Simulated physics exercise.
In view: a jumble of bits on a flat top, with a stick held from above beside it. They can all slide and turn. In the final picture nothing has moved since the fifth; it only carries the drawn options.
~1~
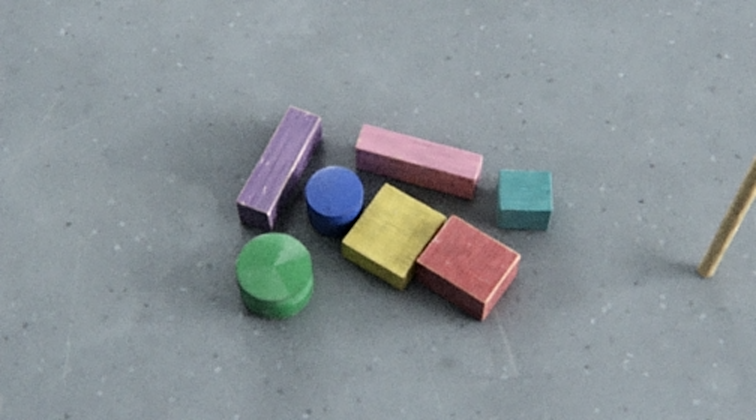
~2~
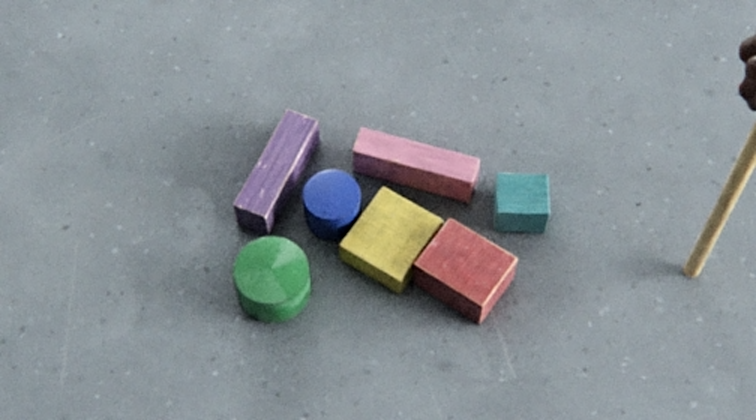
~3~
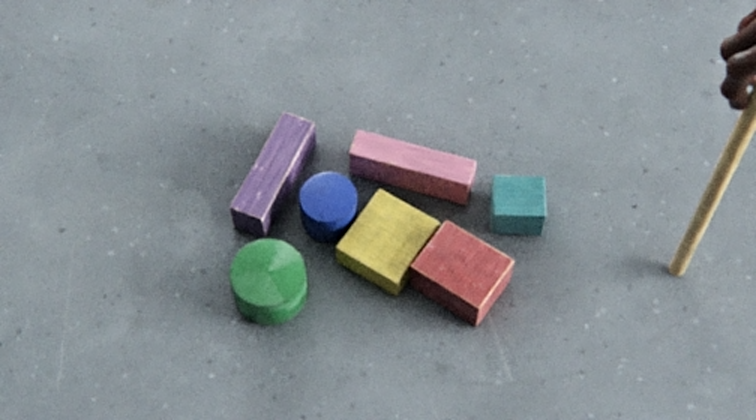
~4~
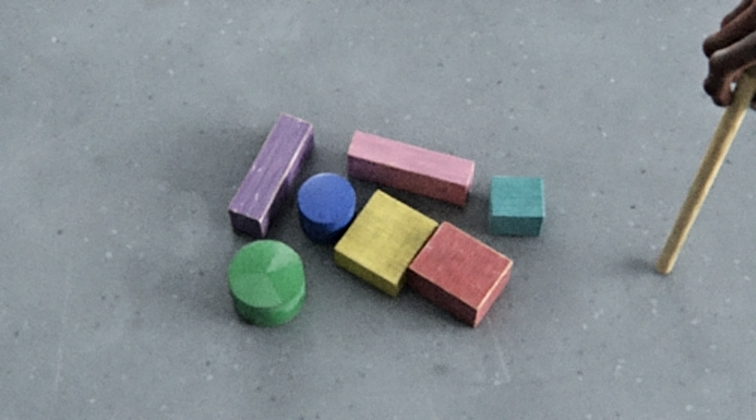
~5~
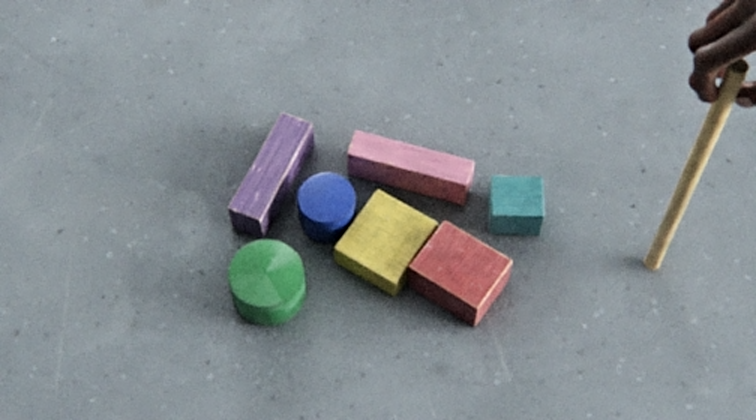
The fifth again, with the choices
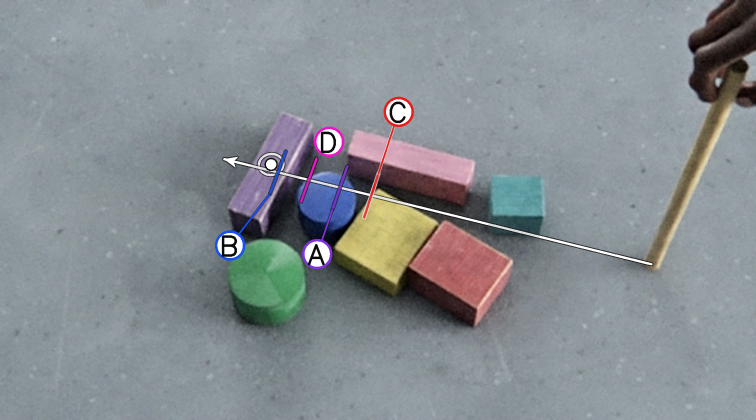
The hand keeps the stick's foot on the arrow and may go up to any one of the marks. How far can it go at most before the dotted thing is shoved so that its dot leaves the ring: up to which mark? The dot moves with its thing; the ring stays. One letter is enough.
As far as tick D.
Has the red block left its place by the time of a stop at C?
No.
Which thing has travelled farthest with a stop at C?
It is the turquoise block.
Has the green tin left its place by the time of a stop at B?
By then, no.
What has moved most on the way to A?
The turquoise block has gone farthest.
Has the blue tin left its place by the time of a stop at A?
By then, no.
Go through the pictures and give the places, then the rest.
In the first picture, pink bar (418, 162); turquoise block (523, 200); red block (467, 268).
In the second picture, red block (464, 271); blue tin (332, 205).
In the third picture, green tin (269, 282); yellow block (388, 242).
In the fourth picture, purple bar (272, 175); pink bar (410, 169).
In the fifth picture, turquoise block (515, 205); red block (459, 273); blue tin (327, 208).
On the copy, A at (340, 187); B at (278, 172); C at (371, 196); D at (309, 180); the arrow from (651, 264) to (224, 159); the white dot at (271, 164).
On D. First, foot of the stick (525, 234); turquoise block (500, 195).
Then, foot of the stick (404, 204); turquoise block (472, 176); pink bar (391, 148).
Finally, foot of the stick (309, 181); turquoise block (472, 176); pink bar (391, 148); the dot is still in its ring.
By contrast, A keeps the dot in but is short; B shifts the dotted thing to (251, 172); C keeps the dot in but is short.
